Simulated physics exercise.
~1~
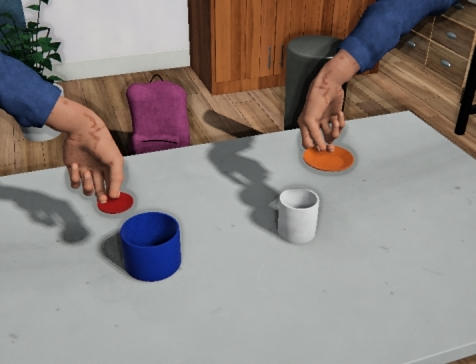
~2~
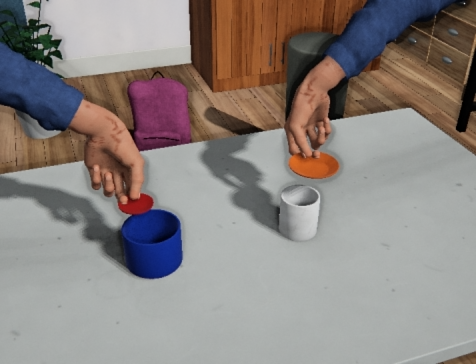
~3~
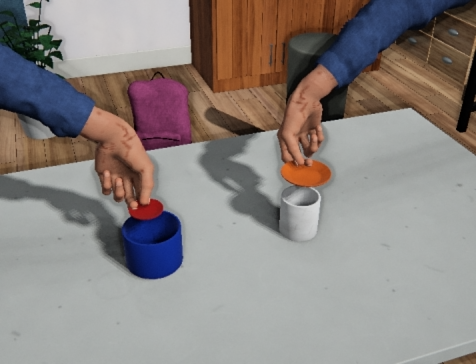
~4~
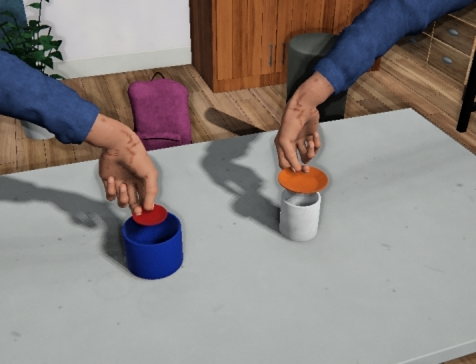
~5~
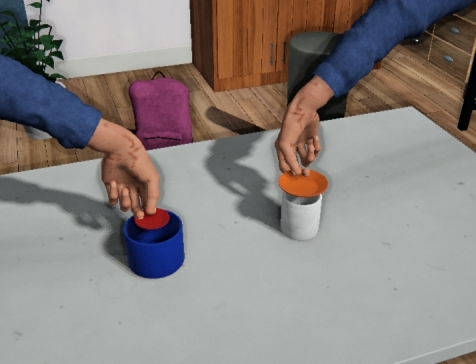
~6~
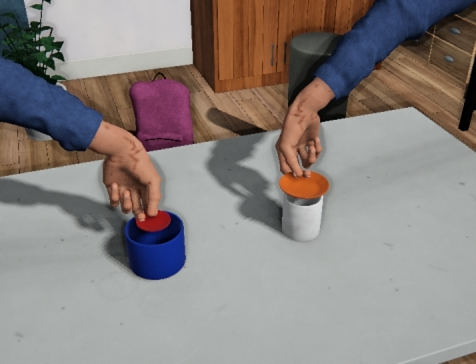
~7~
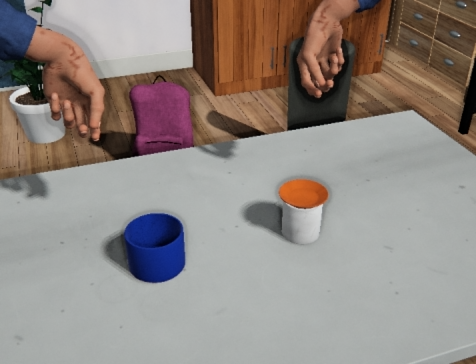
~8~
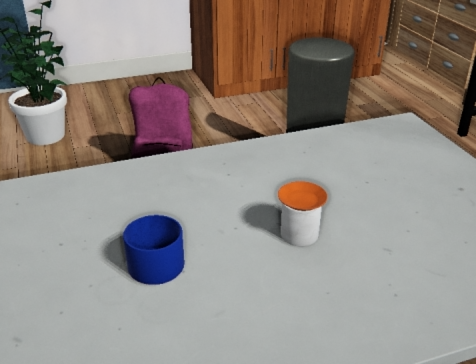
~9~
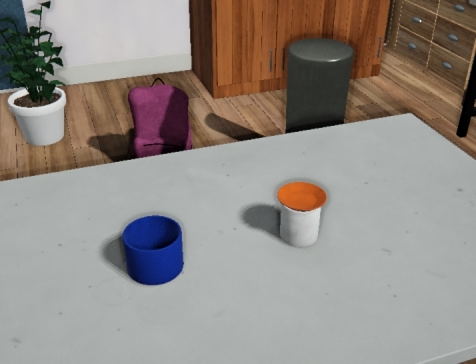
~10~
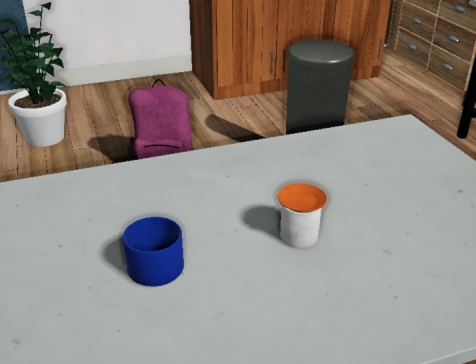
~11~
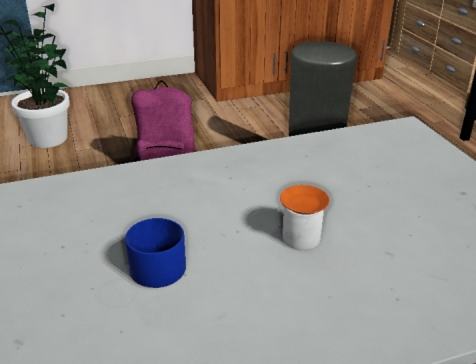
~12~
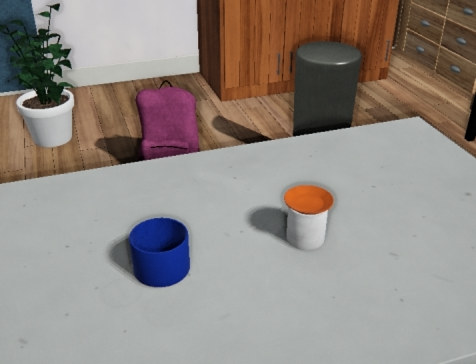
On a pale grey tabletop, two hands carry a red disc to a blue pot and an orange disc to a white cup, then release them and withdraw. The red disc drops out of sight inside the blue pot, while the orange one stays resting over the cup's opening.
